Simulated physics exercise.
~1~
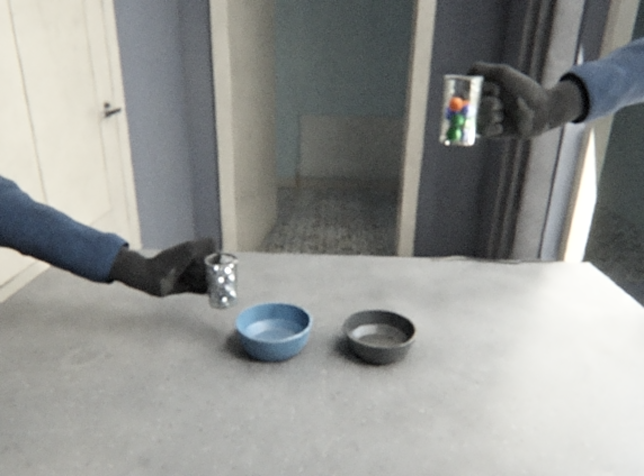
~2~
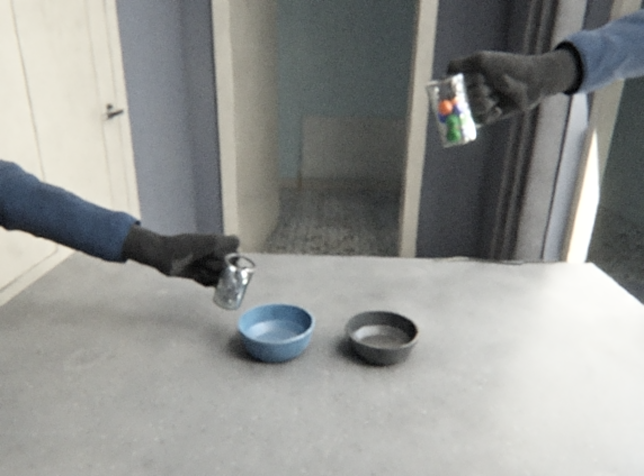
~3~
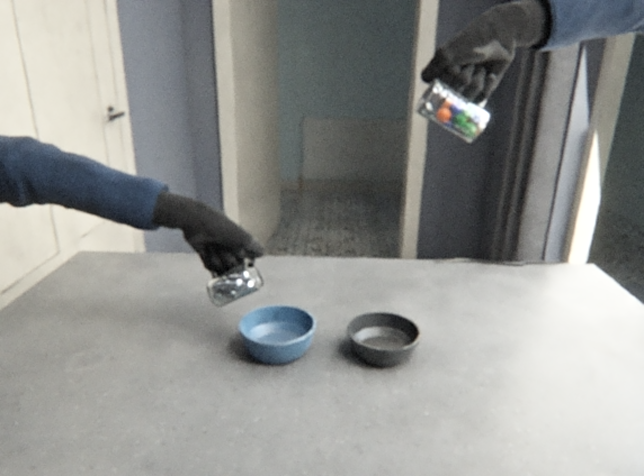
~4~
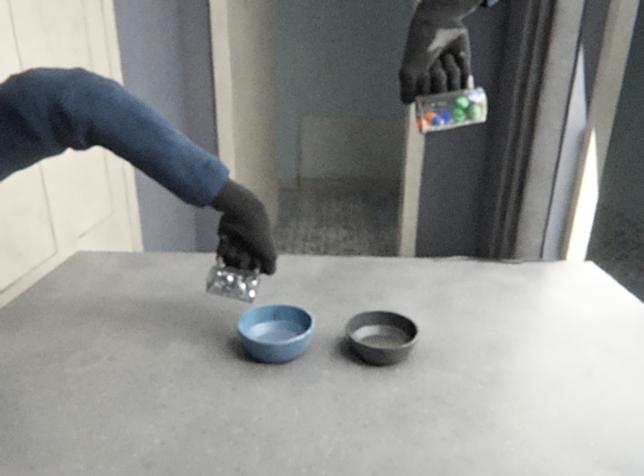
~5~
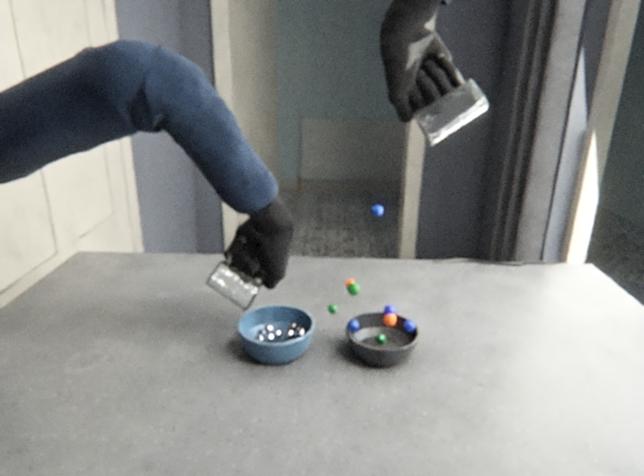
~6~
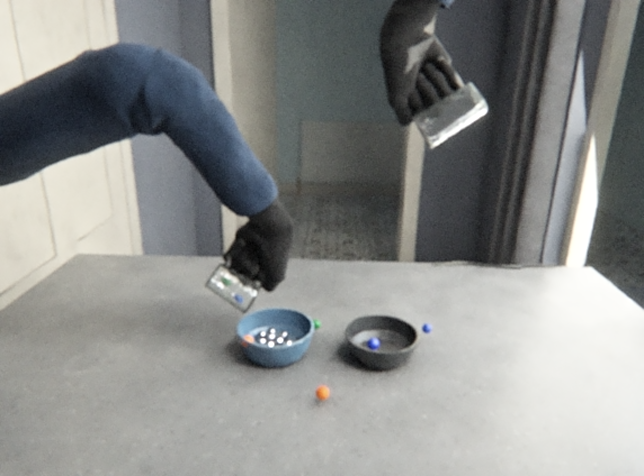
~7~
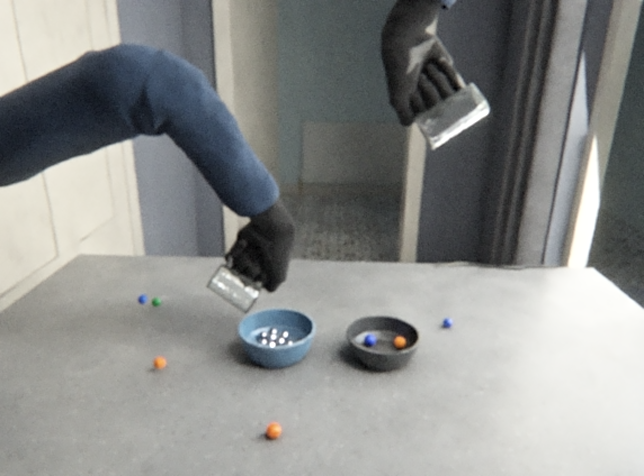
Two arms in blue sleeves and dark gloves reach from either side over a grey table, seen from the front by a slightly swaying camera, with a doorway behind. The left hand holds a clear cup of black and white pieces low beside a blue bowl, while the right holds a cup of colourful balls high above a dark bowl. Both cups tilt onto their sides, then turn over and empty. The black and white pieces settle in the blue bowl. The coloured balls fall farther and bounce, leaving two in the dark bowl and others scattered across the table.
